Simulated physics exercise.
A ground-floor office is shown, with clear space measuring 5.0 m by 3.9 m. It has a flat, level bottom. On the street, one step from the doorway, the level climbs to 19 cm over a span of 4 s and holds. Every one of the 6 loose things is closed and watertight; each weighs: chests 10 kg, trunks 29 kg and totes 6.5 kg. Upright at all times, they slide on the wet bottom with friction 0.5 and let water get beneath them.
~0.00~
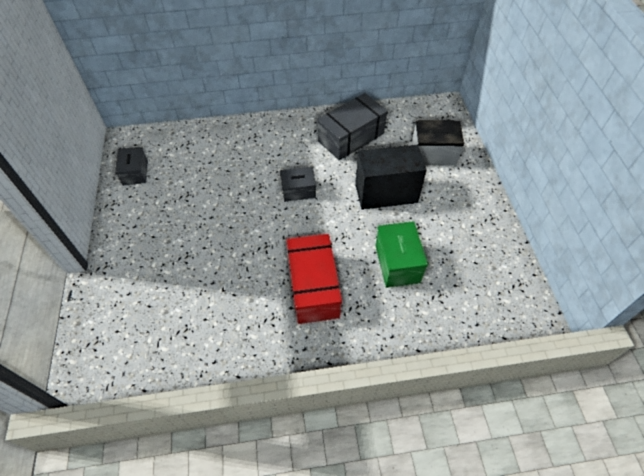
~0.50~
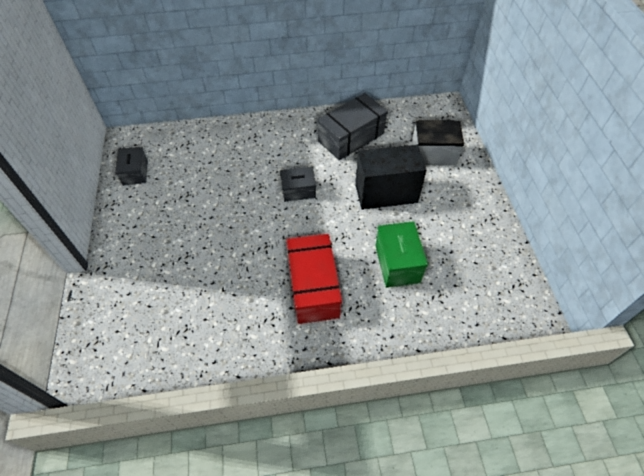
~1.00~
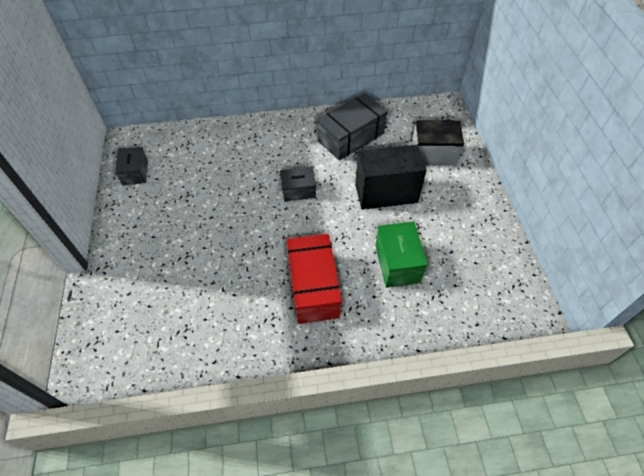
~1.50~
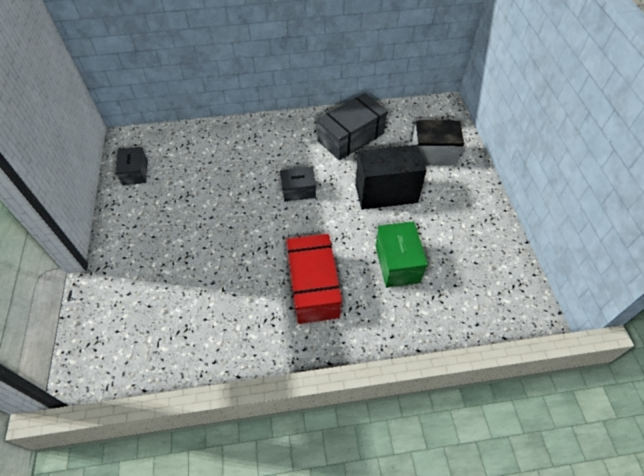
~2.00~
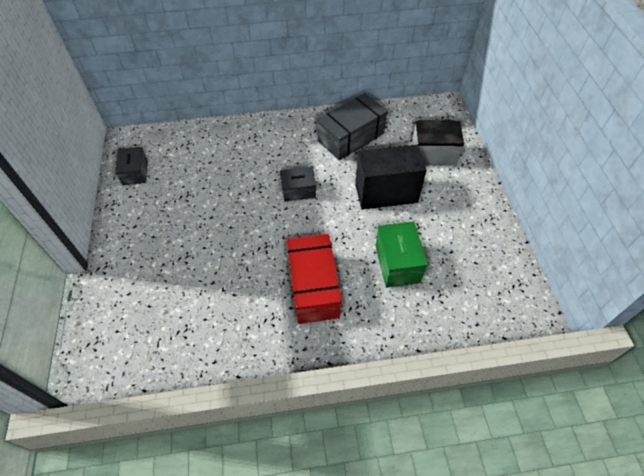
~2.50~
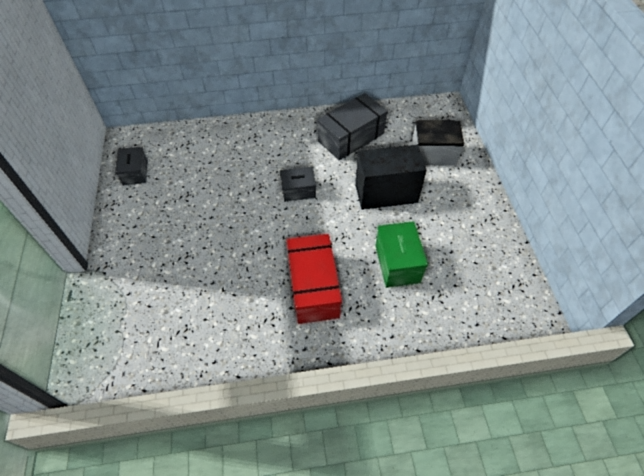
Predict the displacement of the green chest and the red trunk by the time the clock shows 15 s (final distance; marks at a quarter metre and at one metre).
The green chest goes a long way; the red trunk goes a long way.
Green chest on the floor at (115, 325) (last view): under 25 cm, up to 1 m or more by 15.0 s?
Outcome - it ends up well away.
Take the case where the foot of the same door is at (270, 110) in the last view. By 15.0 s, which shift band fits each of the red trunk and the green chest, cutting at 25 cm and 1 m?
Result - red trunk displaced a long way, green chest displaced a long way.
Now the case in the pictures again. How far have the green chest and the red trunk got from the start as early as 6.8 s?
I'd say about 0 and 30 centimetres.
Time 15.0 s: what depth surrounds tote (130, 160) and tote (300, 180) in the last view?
Depth approx. 10 cm / 7 cm.
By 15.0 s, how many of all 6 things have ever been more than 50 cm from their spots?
6.
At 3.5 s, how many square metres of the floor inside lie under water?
About 2.5 m2.
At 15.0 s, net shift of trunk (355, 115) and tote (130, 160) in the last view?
In that order: 200 cm, 120 cm.
After 3.5 s the green chest is near (402, 245), 0.0 m from its start, aground; the red trunk is near (313, 269), 0.0 m from its start, aground; 0 afloat.
After 6.8 s the green chest is near (402, 245), 0.0 m from its start, aground; the red trunk is near (344, 262), 0.3 m from its start, aground; 0 afloat.
After 11.0 s the green chest is near (450, 228), 0.5 m from its start, afloat; the red trunk is near (405, 235), 1.0 m from its start, aground; 4 afloat.
After 15.0 s the green chest is near (511, 192), 1.4 m from its start, afloat; the red trunk is near (475, 208), 1.9 m from its start, afloat; 5 afloat.
